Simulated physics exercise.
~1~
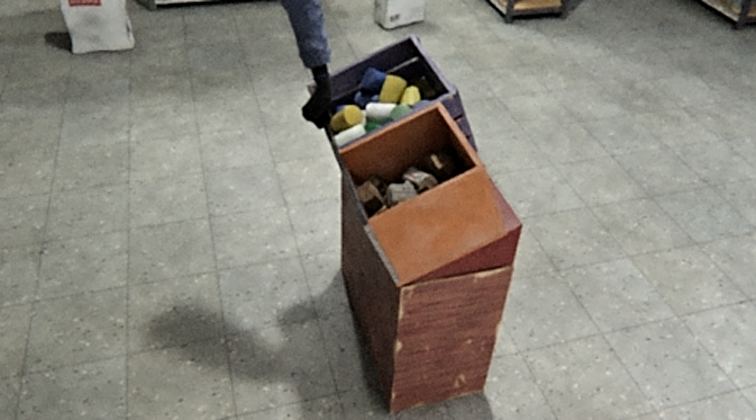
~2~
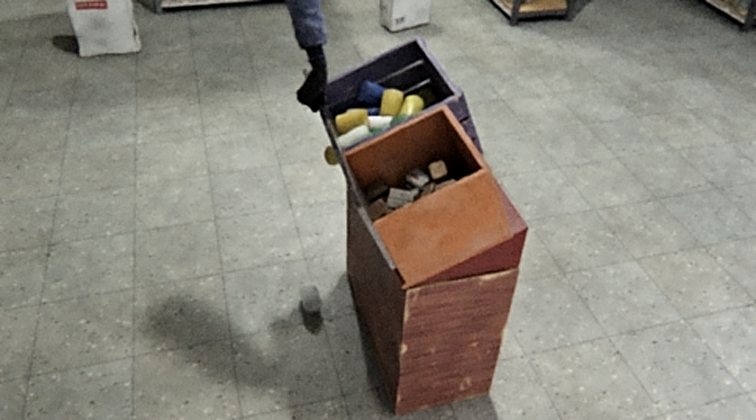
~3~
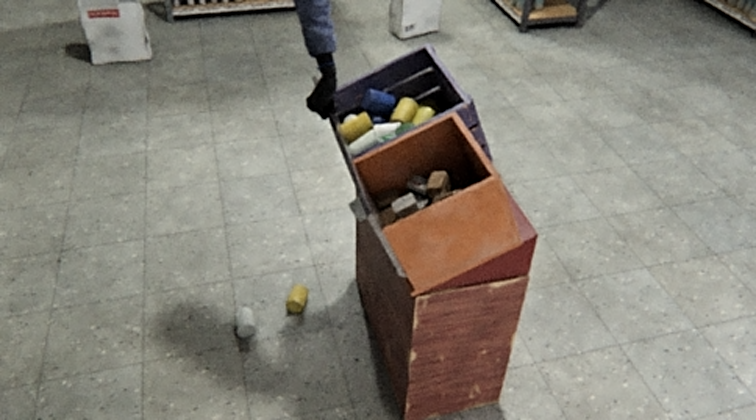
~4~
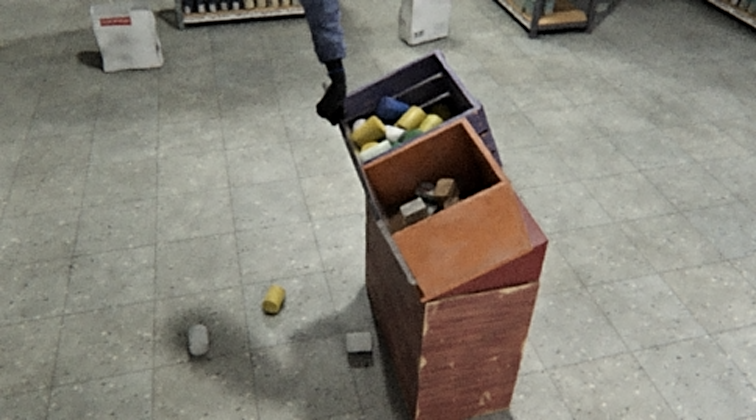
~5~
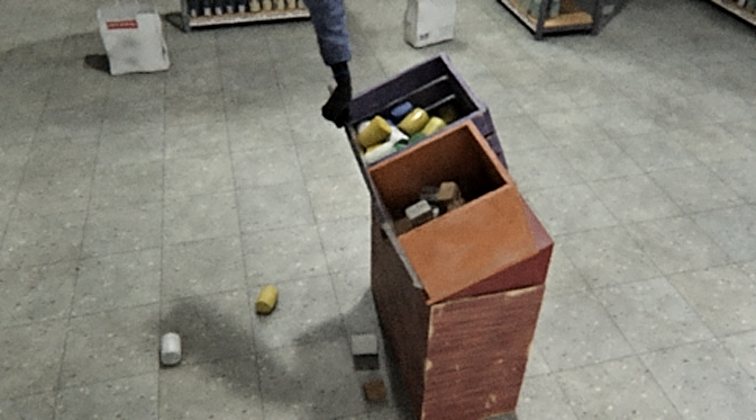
A gloved hand stays at the blue bin as a few pieces drop to the floor.
